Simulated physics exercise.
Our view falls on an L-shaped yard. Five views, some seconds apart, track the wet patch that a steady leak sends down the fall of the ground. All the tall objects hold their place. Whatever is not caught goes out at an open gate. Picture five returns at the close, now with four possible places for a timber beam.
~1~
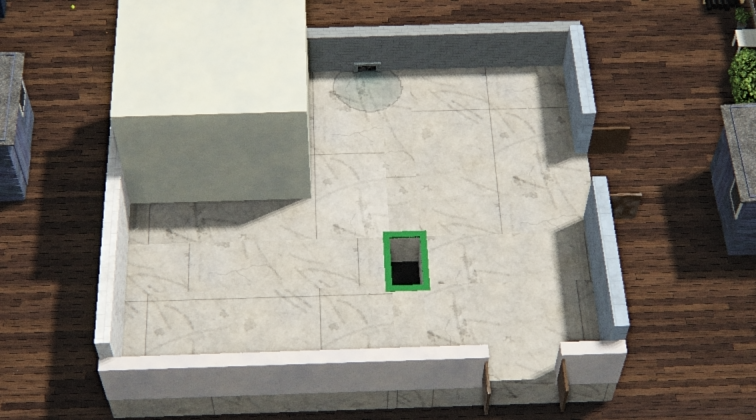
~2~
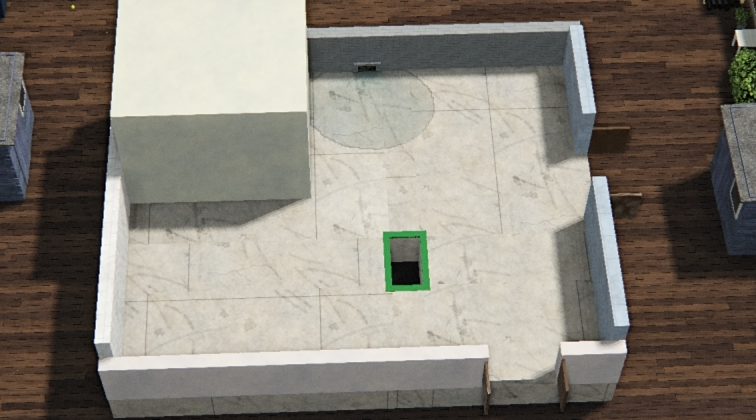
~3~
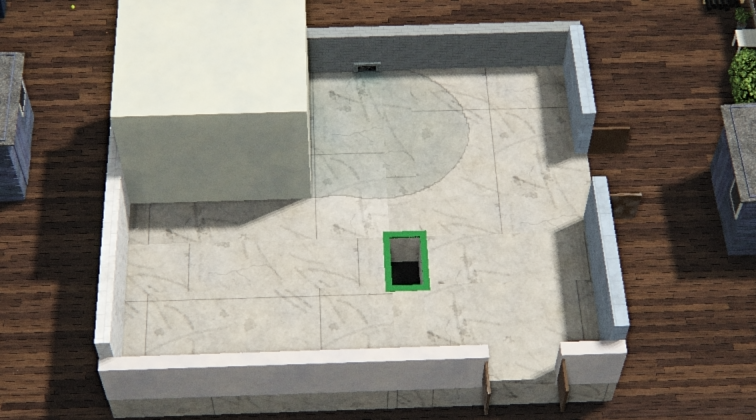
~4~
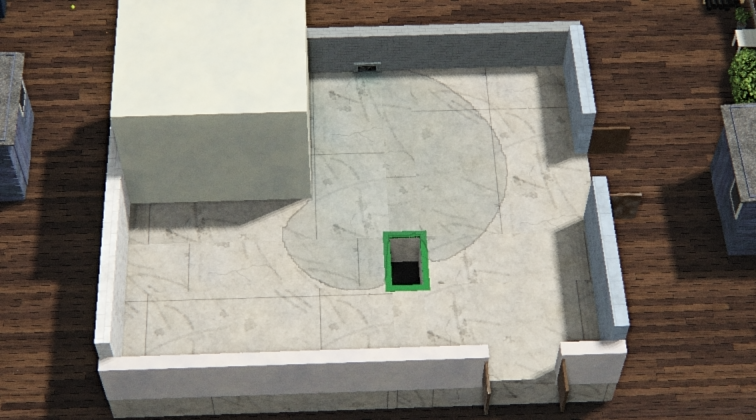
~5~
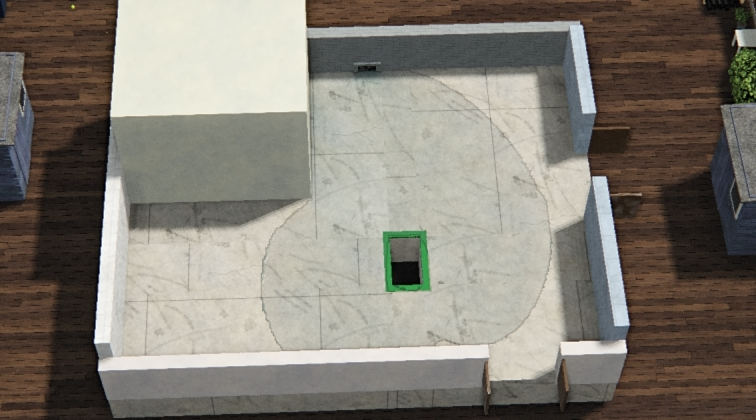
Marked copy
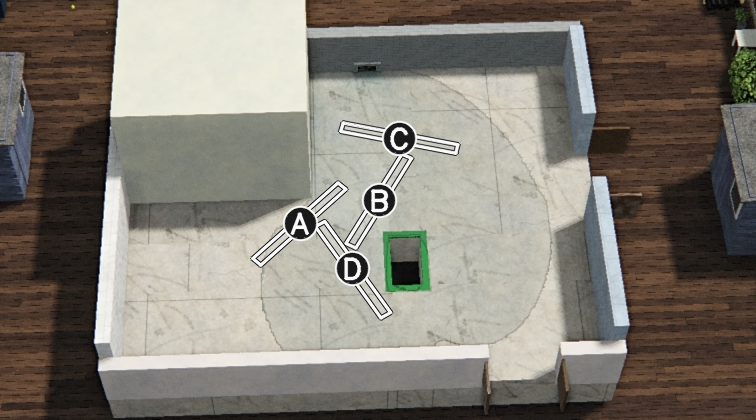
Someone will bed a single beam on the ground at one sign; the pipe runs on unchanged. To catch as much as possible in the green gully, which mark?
I would pick position D.
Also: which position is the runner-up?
That is position A.
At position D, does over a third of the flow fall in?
Yes, it does.
On the marked copy, A from (256, 261) to (341, 186); B from (350, 245) to (406, 156); C from (342, 127) to (456, 148); D from (320, 224) to (385, 315).
With A, about 34 % of the stream goes into the green gully, about 59 % out by the gates.
With B, about 6 % of the stream goes into the green gully, about 85 % out by the gates.
With C, about 15 % of the stream goes into the green gully, about 78 % out by the gates.
With D, about 45 % of the stream goes into the green gully, about 48 % out by the gates.
